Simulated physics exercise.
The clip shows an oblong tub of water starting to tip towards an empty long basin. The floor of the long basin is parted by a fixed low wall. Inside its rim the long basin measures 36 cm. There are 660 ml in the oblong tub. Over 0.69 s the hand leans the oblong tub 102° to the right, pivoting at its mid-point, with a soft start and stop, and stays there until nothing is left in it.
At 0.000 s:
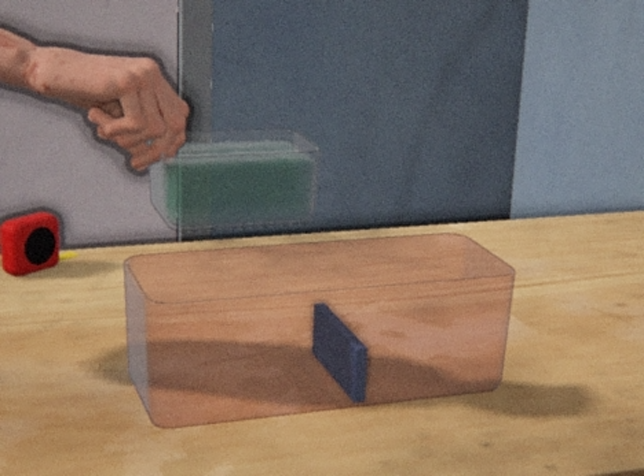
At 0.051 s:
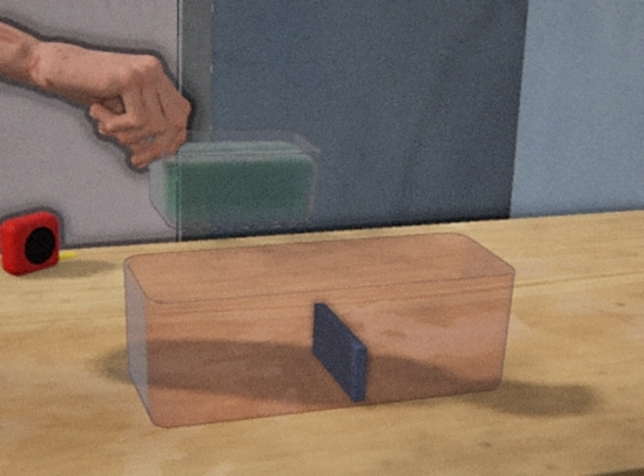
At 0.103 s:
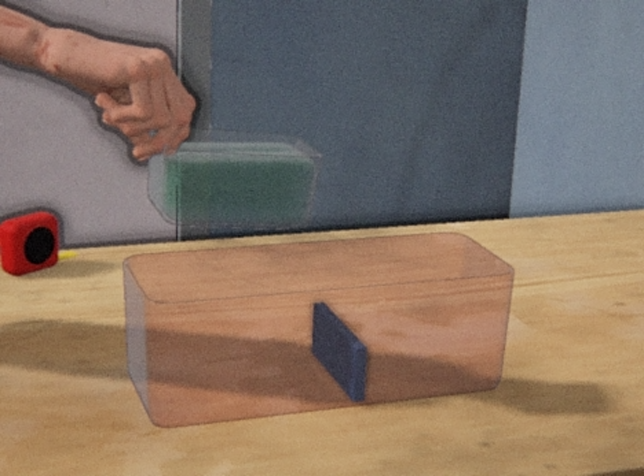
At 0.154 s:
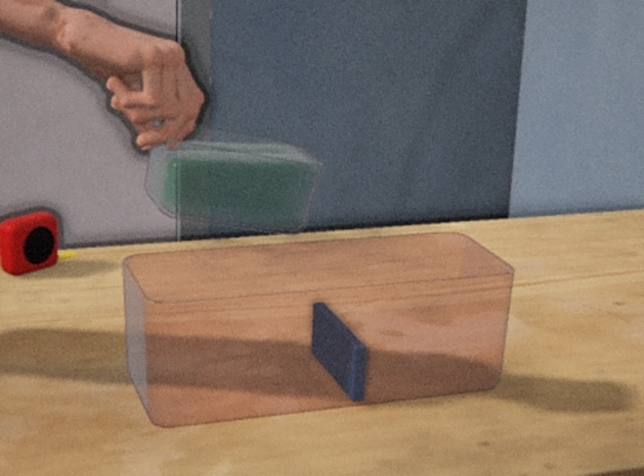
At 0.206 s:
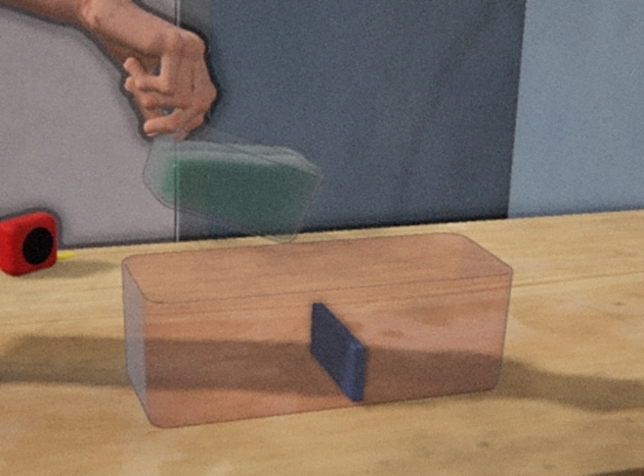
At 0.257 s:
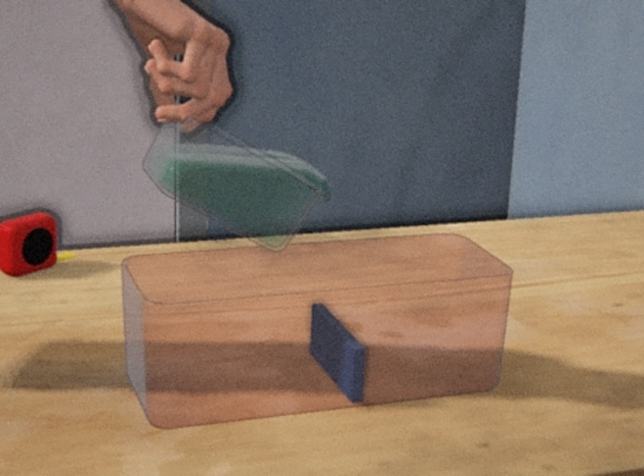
A hand tilts a clear tub of green liquid rightward above a long, see-through basin.
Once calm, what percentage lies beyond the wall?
The far part has some 60 per cent.
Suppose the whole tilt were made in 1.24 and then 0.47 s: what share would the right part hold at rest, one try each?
In turn about 70 and 45 per cent.
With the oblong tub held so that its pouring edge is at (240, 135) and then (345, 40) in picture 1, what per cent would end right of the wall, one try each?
First 5, then 80 per cent.
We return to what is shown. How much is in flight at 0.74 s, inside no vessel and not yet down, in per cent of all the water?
Near 3 in a hundred.
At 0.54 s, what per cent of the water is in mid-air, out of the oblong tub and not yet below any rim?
Some 24 per cent.
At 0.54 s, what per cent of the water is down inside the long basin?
Near 58 in a hundred.
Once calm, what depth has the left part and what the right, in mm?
Left about 10 mm, right about 22 mm.
By 0.54 s the tilt is 90° and 19 per cent is still to pour, 13 is left of the wall and 45 right of it.
By 0.74 s the tilt is 102° and 4 per cent is still to pour, 32 is left of the wall and 60 right of it.
By 0.96 s the tilt is 102° and 0 per cent is still to pour, 38 is left of the wall and 59 right of it.
By 1.19 s the tilt is 102° and 0 per cent is still to pour, 38 is left of the wall and 60 right of it.
At rest 38 per cent lies left of the wall, 60 right of it and 2 outside.
